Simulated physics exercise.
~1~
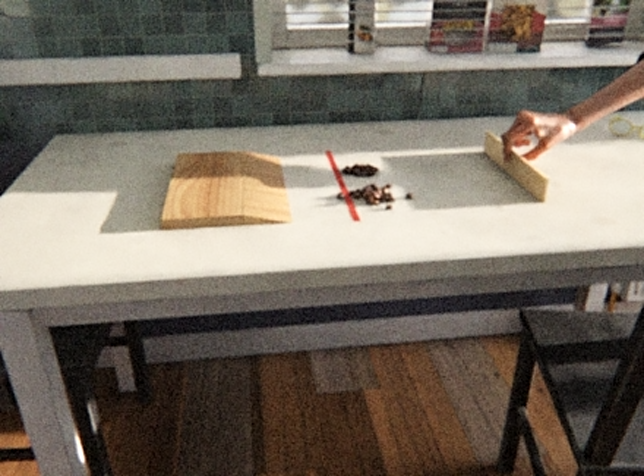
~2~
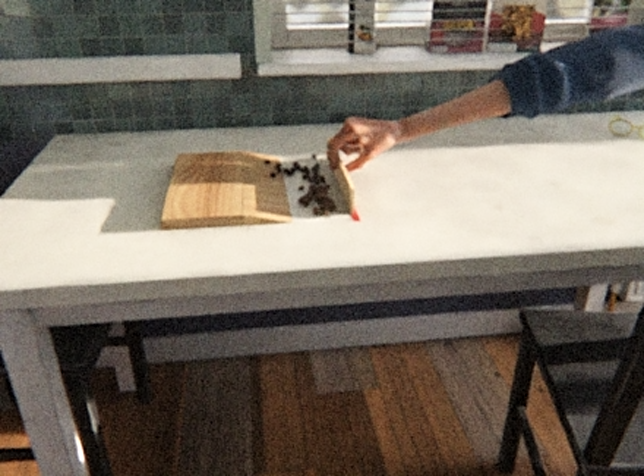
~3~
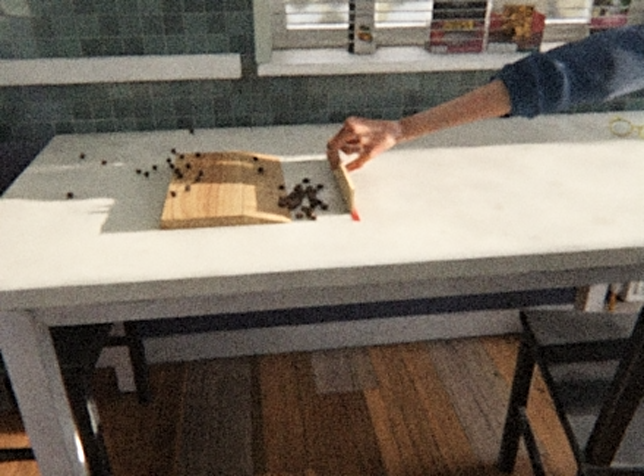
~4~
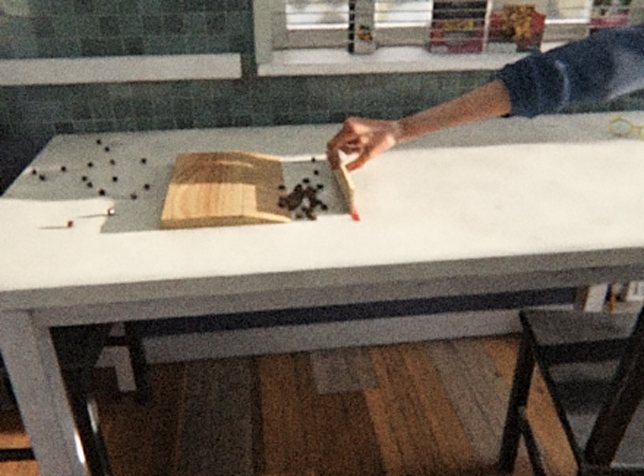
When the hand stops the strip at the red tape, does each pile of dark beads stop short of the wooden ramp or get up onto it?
The front pile is left on the table short of the ramp. The back pile gets up onto the ramp, with beads carrying on over it and scattering on the left.
